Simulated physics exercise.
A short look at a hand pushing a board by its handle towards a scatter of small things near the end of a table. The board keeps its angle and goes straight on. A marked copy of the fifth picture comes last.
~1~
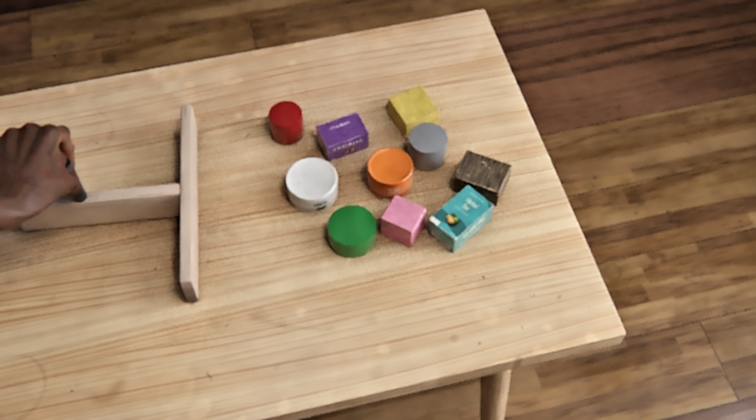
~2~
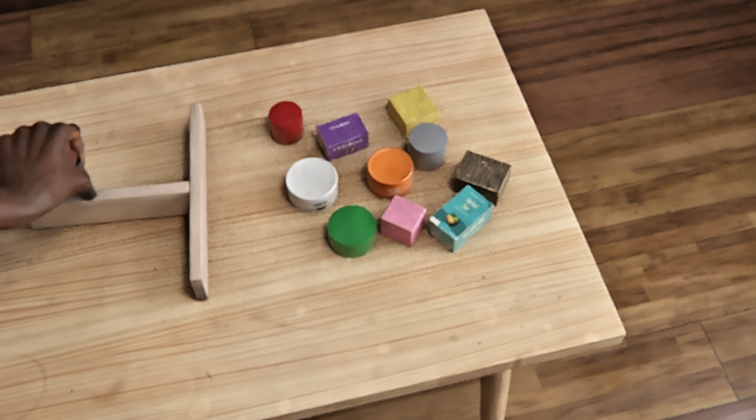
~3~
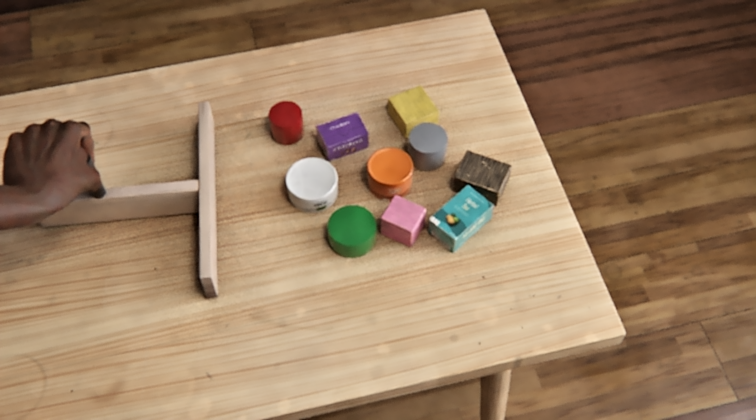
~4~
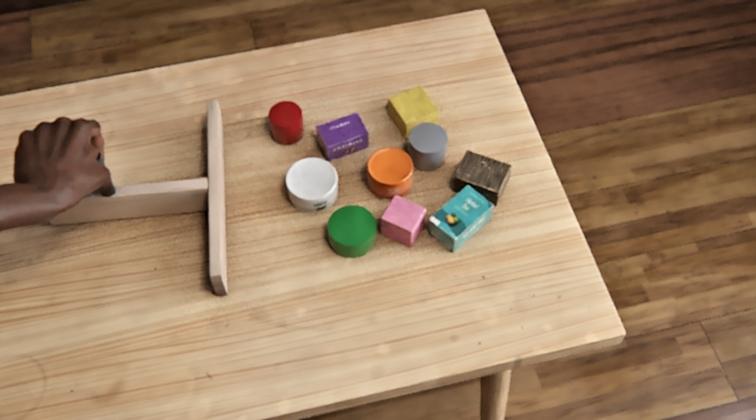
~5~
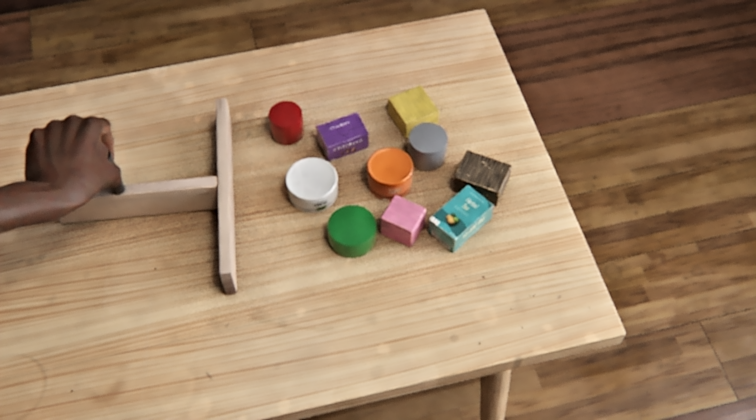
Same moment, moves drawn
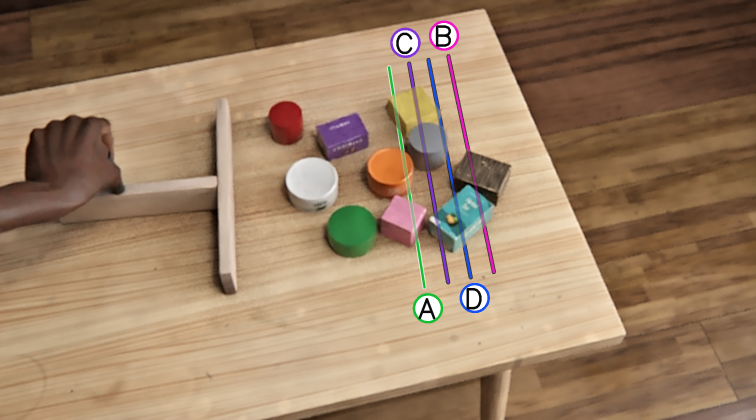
On a wooden table, a hand slides a T-shaped board slowly right towards small scattered objects.
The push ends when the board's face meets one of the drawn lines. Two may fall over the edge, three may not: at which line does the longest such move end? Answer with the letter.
At B, and not beyond.
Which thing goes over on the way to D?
The black block.
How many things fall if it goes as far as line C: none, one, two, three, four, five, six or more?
By then, none.
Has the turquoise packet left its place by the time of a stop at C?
Yes.
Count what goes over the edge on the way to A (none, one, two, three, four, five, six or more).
The count is none.
On the marked copy, A at (405, 168); B at (469, 156); C at (427, 164); D at (448, 160).
Following B. Soon after the start, board (313, 162); red pot (331, 116); purple packet (347, 140).
Later, board (402, 144); black block (528, 176); turquoise packet (519, 220).
In the end, board (467, 132); black block over the edge; turquoise packet over the edge; two fallen.
As for the rest, A is within the limit but short; C is within the limit but short; D is within the limit but short.
